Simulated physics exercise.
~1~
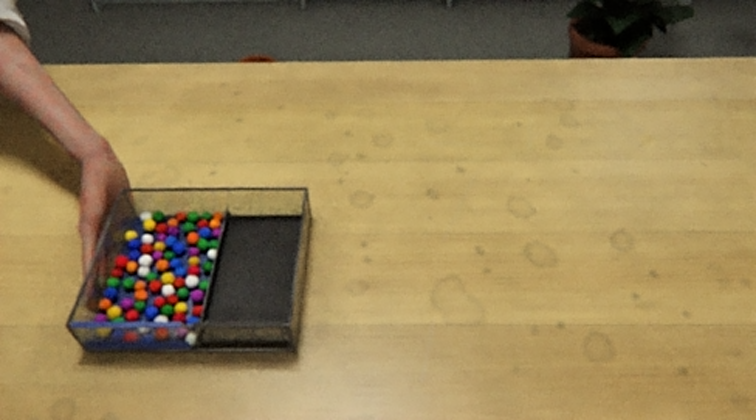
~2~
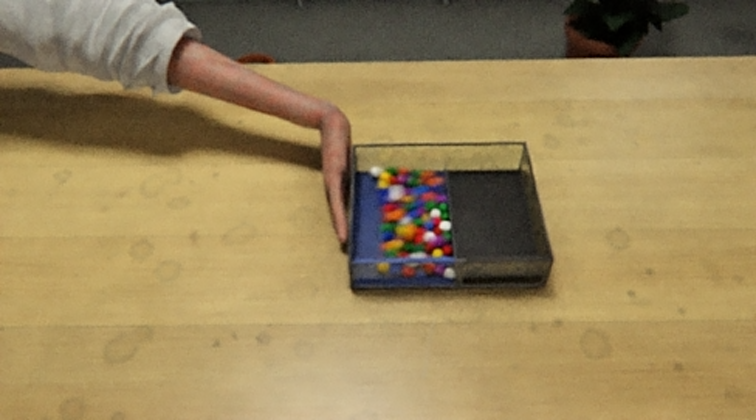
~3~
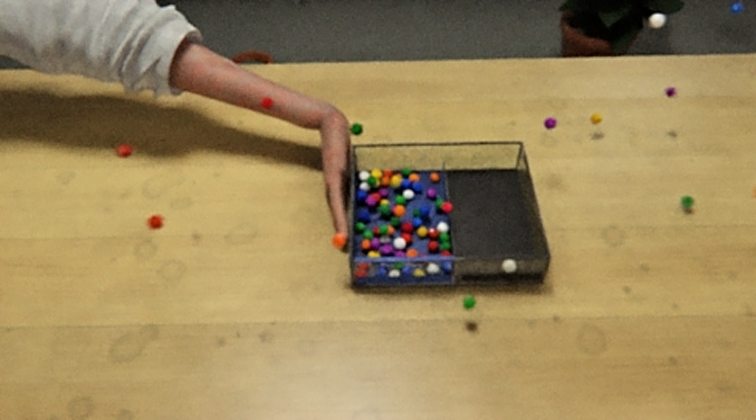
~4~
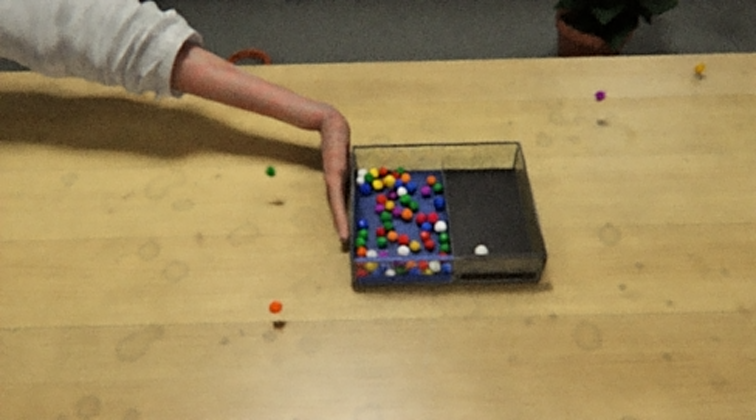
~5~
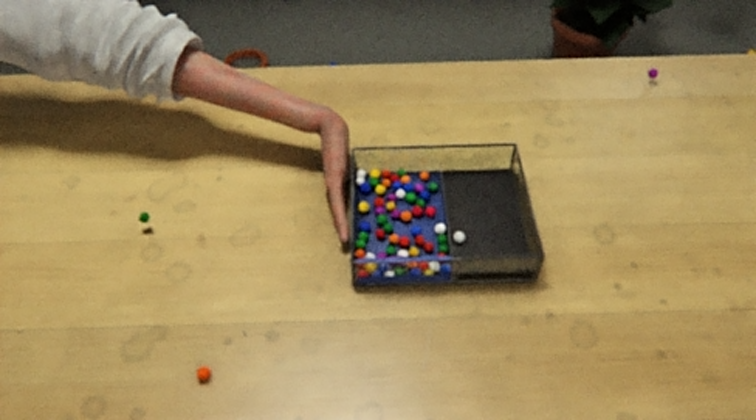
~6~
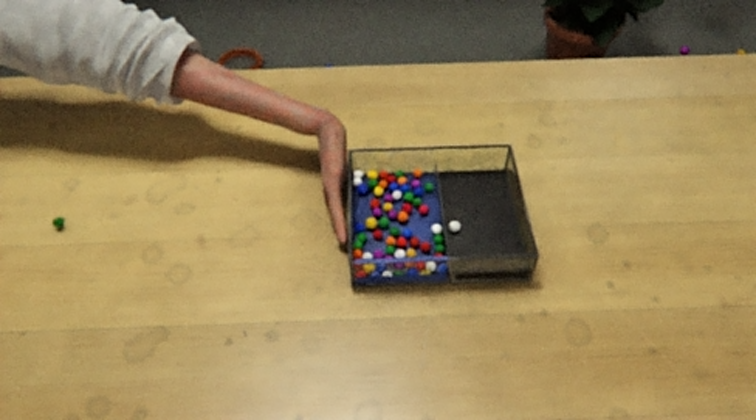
A bare hand in a white sleeve reaches in from the left over a pale wooden table, seen from above at an angle, with a potted plant behind. It rests against a clear-walled tray whose blue left compartment is full of small multicoloured marbles and whose black right compartment is empty. The hand and tray move right and stop near the middle. Marbles fly out, scattering across the table on both sides. A white one lands in the black compartment as the others travel outward. Finally most marbles remain in the blue side, with a green one far left.
